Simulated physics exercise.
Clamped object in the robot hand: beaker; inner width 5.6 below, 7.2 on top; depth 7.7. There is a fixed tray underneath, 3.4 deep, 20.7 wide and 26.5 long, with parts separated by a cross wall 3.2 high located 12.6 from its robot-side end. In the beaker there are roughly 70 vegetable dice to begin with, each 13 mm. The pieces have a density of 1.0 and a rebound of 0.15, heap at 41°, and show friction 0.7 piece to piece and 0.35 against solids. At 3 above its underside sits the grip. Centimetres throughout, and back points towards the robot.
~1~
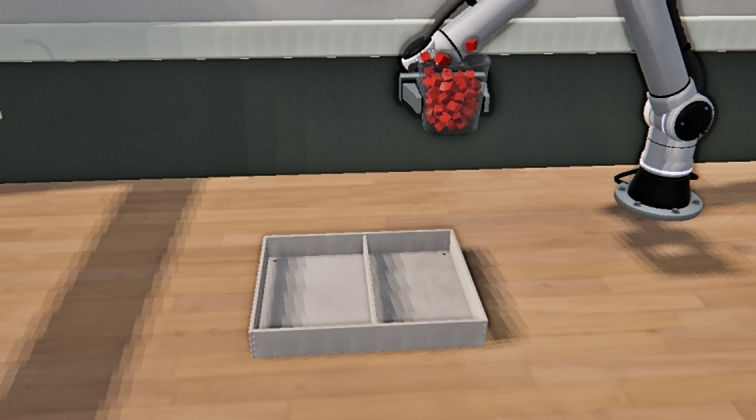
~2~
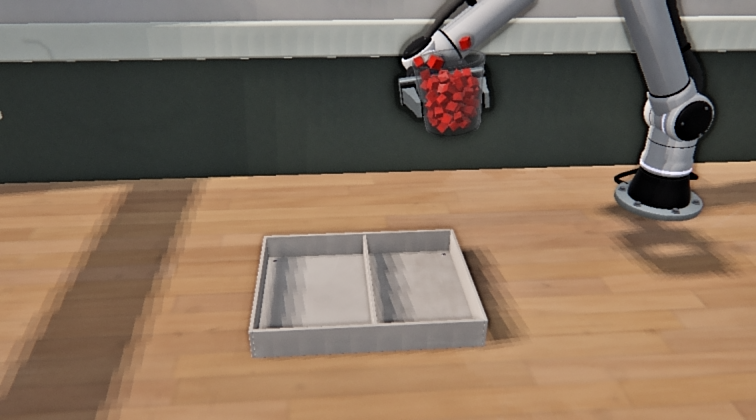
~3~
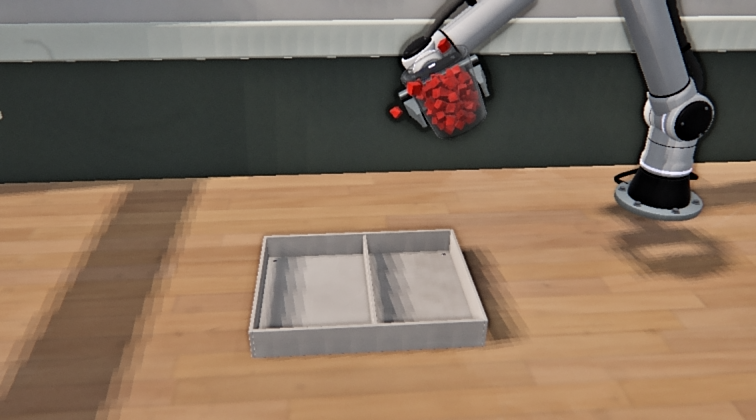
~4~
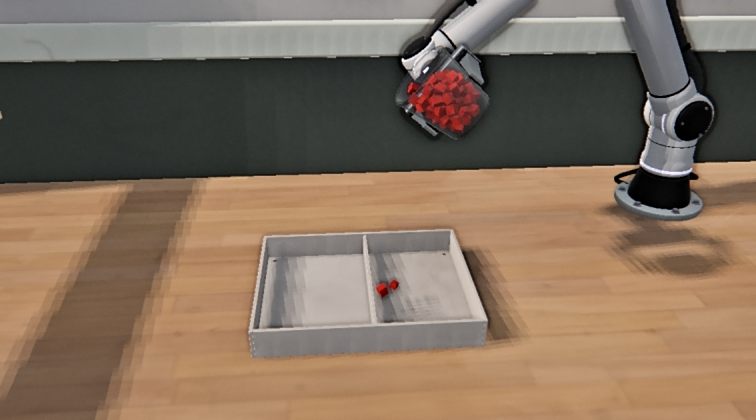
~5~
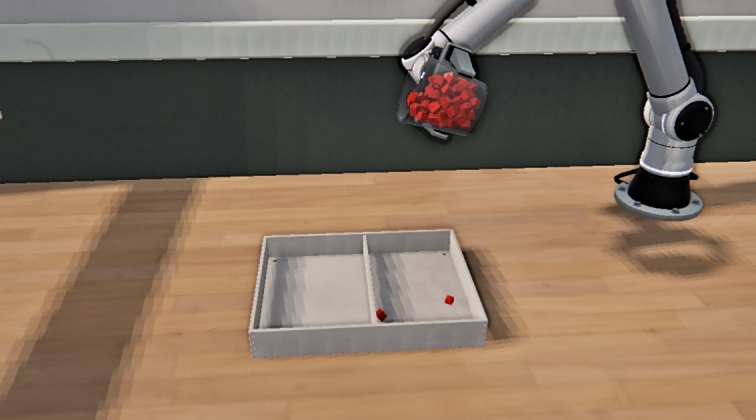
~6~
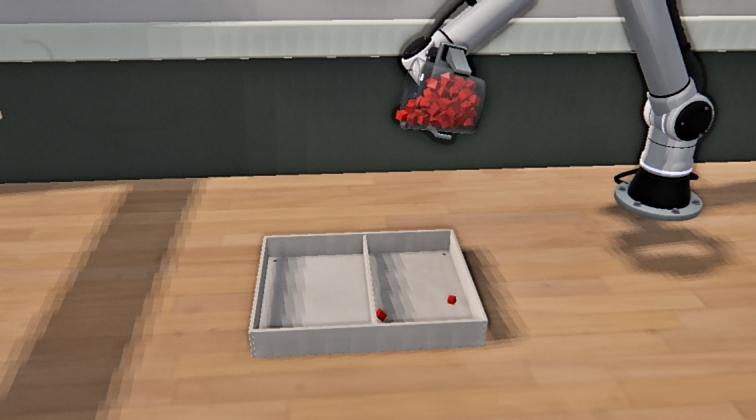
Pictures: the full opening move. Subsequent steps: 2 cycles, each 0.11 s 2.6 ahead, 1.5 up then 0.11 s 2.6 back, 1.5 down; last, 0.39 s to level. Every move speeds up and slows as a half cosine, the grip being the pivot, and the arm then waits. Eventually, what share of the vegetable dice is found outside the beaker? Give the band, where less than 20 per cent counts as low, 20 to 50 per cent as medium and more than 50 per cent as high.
High.
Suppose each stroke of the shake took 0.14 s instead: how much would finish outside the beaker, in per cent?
Estimate for that case: 35 %.
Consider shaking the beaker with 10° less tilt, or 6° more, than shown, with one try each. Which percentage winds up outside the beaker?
40 and 85 %.
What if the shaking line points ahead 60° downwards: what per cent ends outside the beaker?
About 5 per cent.
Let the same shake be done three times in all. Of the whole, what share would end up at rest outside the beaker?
That would give close to 70 percent.
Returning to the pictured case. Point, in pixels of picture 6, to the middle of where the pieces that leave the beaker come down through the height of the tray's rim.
(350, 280).
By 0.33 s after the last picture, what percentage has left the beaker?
40 %.
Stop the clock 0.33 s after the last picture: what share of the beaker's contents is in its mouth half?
About 50 per cent.
Then, 0.33 s on, tilted 77° forward, highest piece 29 above the table; 44 in the beaker, 12 in the far-side part, 2 in the robot-side part, 15 in flight or on a rim.
Then, 0.66 s on, tilted 30° forward, highest piece 29 above the table; 33 in the far-side part, 27 in the beaker, 10 in the robot-side part, 3 in flight or on a rim.
Then, 1.03 s on, level, highest piece 28 above the table; 36 in the far-side part, 27 in the beaker, 10 in the robot-side part.
Then, 2.08 s on, level, highest piece 28 above the table; 36 in the far-side part, 27 in the beaker, 10 in the robot-side part.
In the end, 36 in the far-side part, 27 in the beaker, 10 in the robot-side part. That is 63 % outside the beaker.
